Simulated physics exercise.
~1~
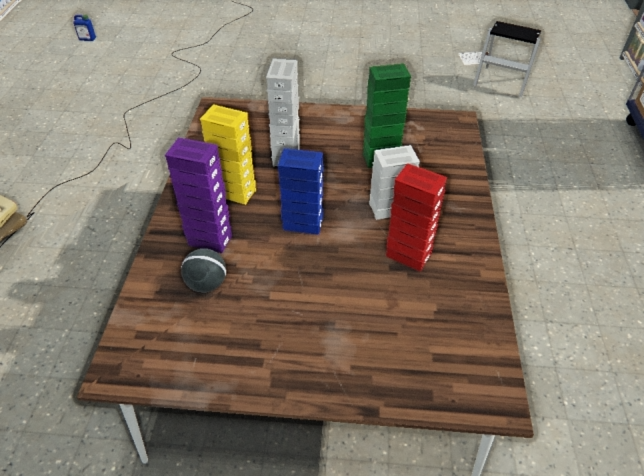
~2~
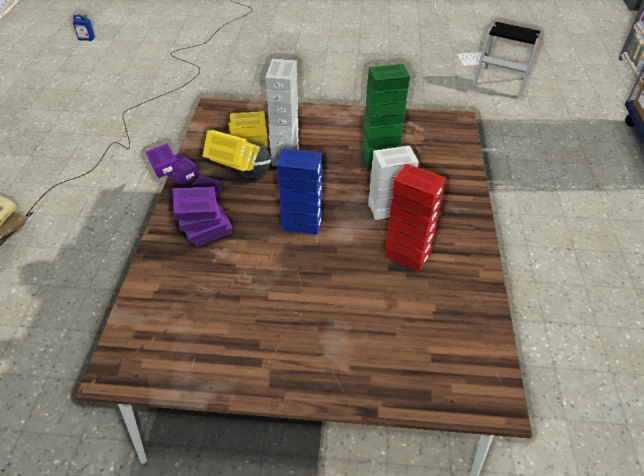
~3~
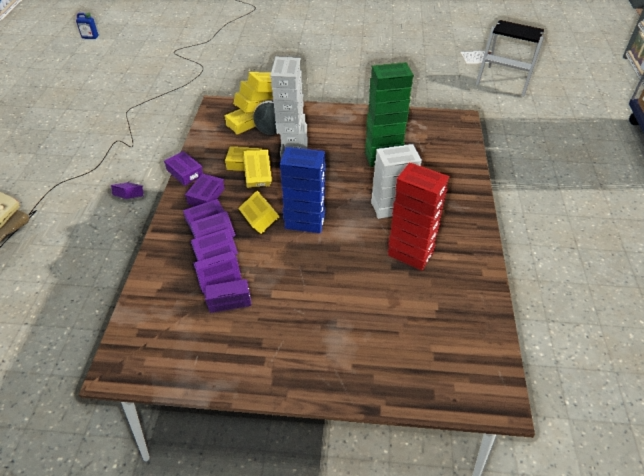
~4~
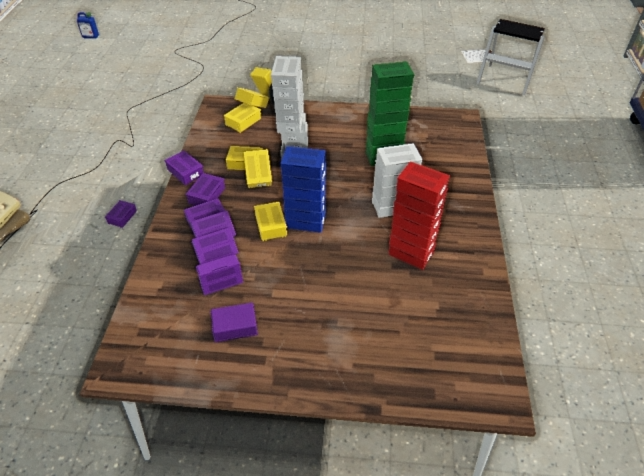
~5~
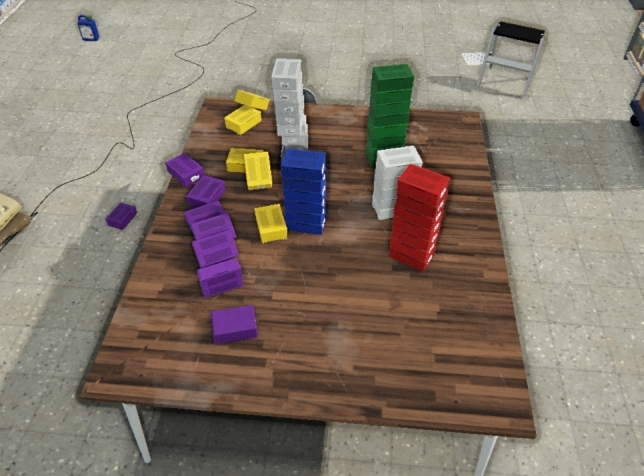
In a room with a pale tiled floor, a slightly swaying camera looks down on a wooden table holding seven columns of stacked tubs, with purple and yellow at the left, blue near the middle, two whitish ones, and green and red toward the right. A dark stone ball rolls away from the viewer, knocking through the purple column and into the yellow one. Purple tubs topple toward the front and one lands on the floor, while yellow tubs scatter beside the blue column. The ball passes behind the whitish column at the back, leaving purple and yellow strewn and the other columns standing.
